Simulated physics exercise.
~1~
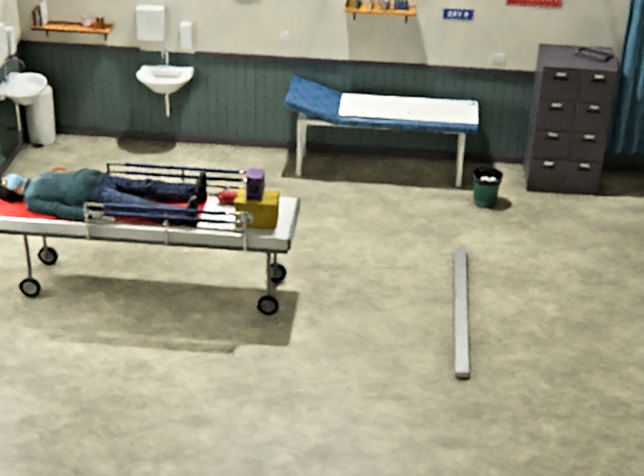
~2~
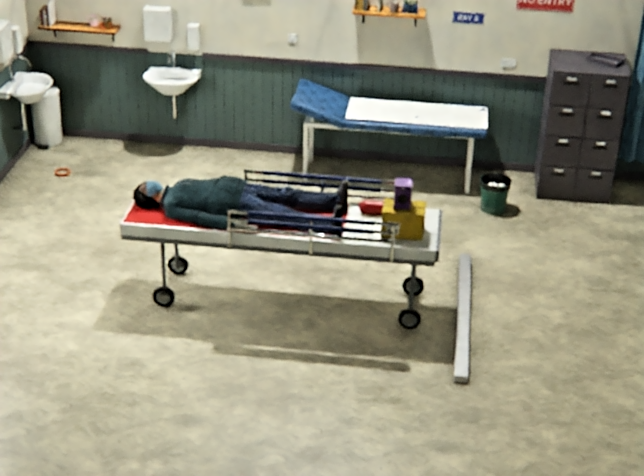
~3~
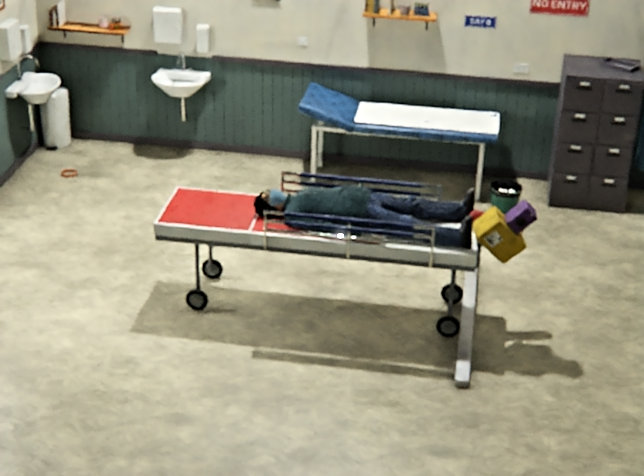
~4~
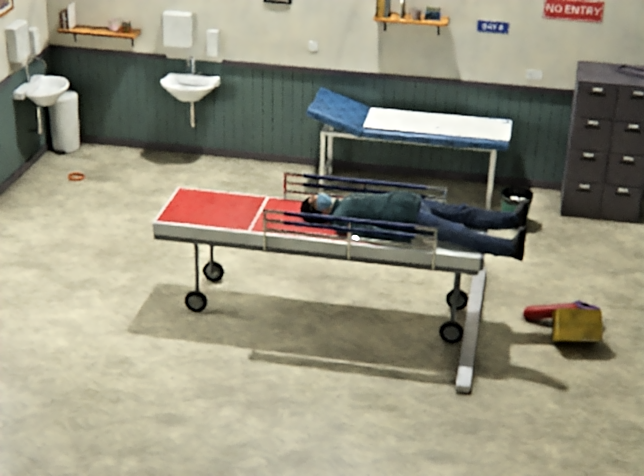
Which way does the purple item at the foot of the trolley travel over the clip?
The purple item travels to the right, first riding on the trolley and then going off its foot end.
